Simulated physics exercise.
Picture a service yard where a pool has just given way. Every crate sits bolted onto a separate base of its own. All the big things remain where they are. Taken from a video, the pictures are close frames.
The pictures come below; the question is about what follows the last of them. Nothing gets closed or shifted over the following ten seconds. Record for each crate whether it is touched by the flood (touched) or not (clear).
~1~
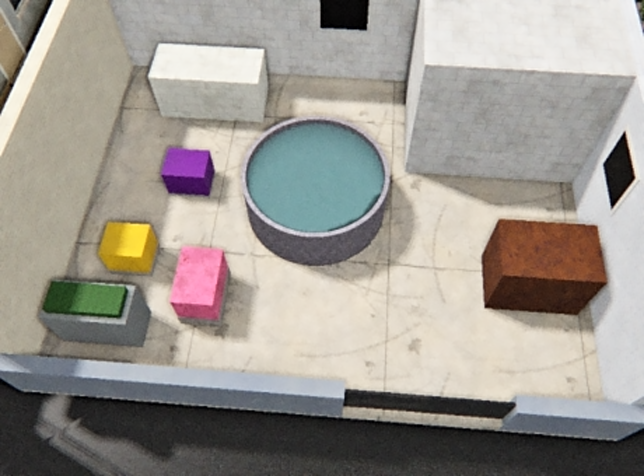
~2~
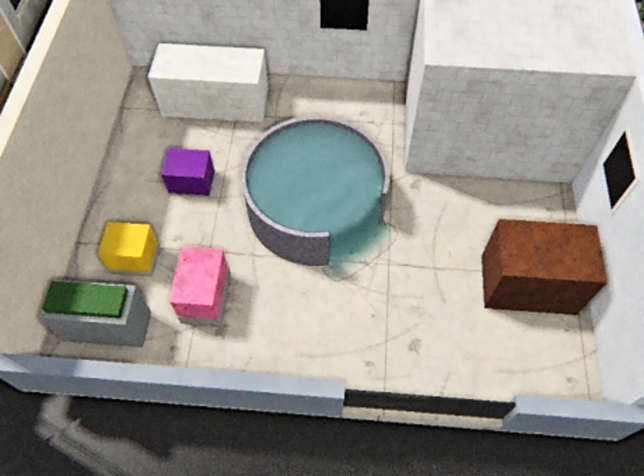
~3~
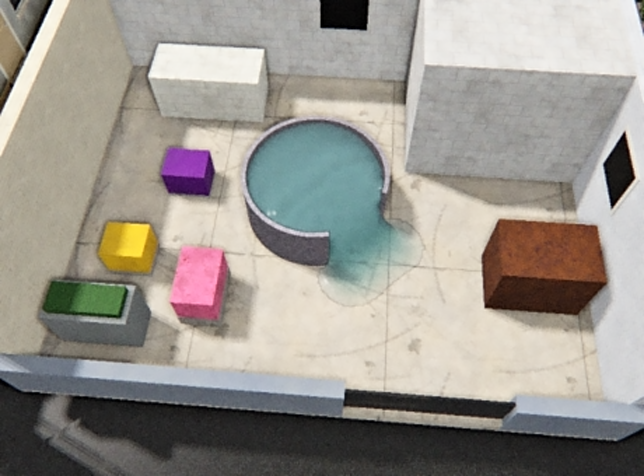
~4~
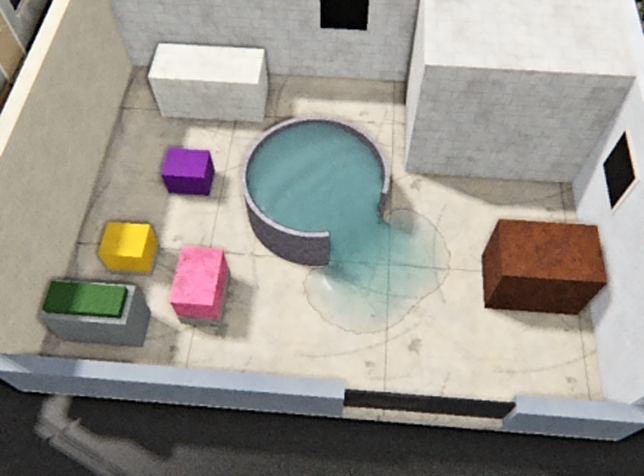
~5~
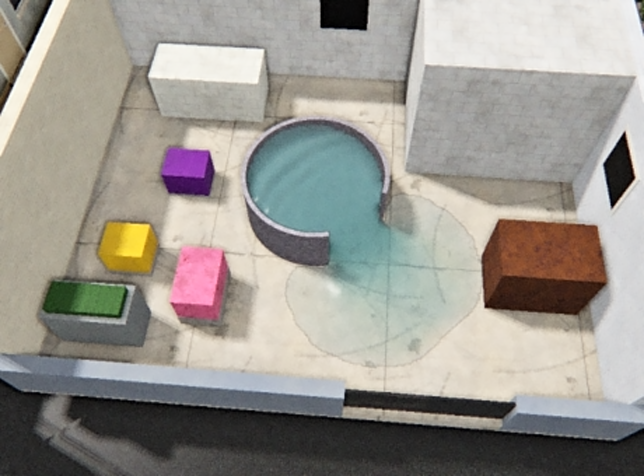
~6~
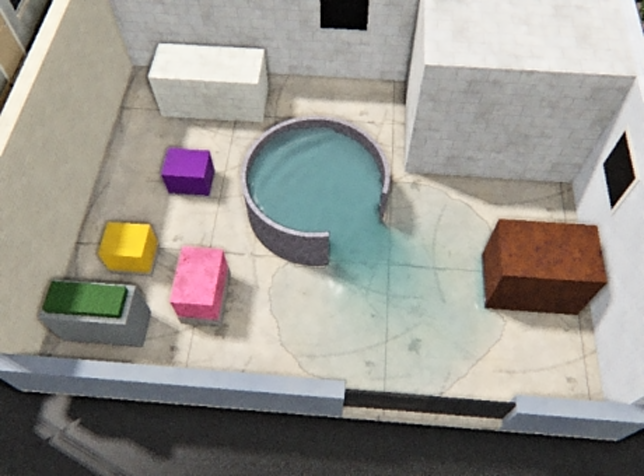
In the end the yellow crate will not be touched; the pink crate will not be touched; the purple crate will be touched.
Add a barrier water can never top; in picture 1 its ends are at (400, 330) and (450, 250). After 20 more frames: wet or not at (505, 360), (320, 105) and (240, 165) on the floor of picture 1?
The first point comes out inundated, the next inundated, the last unwetted.
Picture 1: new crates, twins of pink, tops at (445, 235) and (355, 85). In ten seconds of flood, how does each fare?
Taking them in order, the first is flooded and the second is untouched.
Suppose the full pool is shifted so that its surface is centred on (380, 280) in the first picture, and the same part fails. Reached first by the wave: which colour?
Answer: The crate marked pink.
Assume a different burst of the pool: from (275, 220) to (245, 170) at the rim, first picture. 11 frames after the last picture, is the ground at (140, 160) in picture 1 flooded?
Outcome: Submerged.
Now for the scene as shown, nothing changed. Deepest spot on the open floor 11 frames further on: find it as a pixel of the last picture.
Deepest spot: Around (605, 417).
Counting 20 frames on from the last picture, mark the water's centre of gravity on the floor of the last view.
Roughly (416, 282).
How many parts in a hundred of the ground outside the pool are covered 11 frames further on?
That comes to about 35 per cent.
A moment on, water covers 30 % of the floor; the yellow crate not reached, the pink crate not reached, the purple crate not reached.
Next, water covers 35 % of the floor; the yellow crate not reached, the pink crate water round its plinth, the purple crate not reached.
Then, water covers 45 % of the floor; the yellow crate not reached, the pink crate water round its plinth, the purple crate not reached.
Later, water covers 70 % of the floor; the yellow crate water round its plinth, the pink crate water round its plinth, the purple crate water round its plinth.
In the end, water covers 100 % of the floor; the yellow crate stayed above the water, the pink crate stayed above the water, the purple crate was topped.
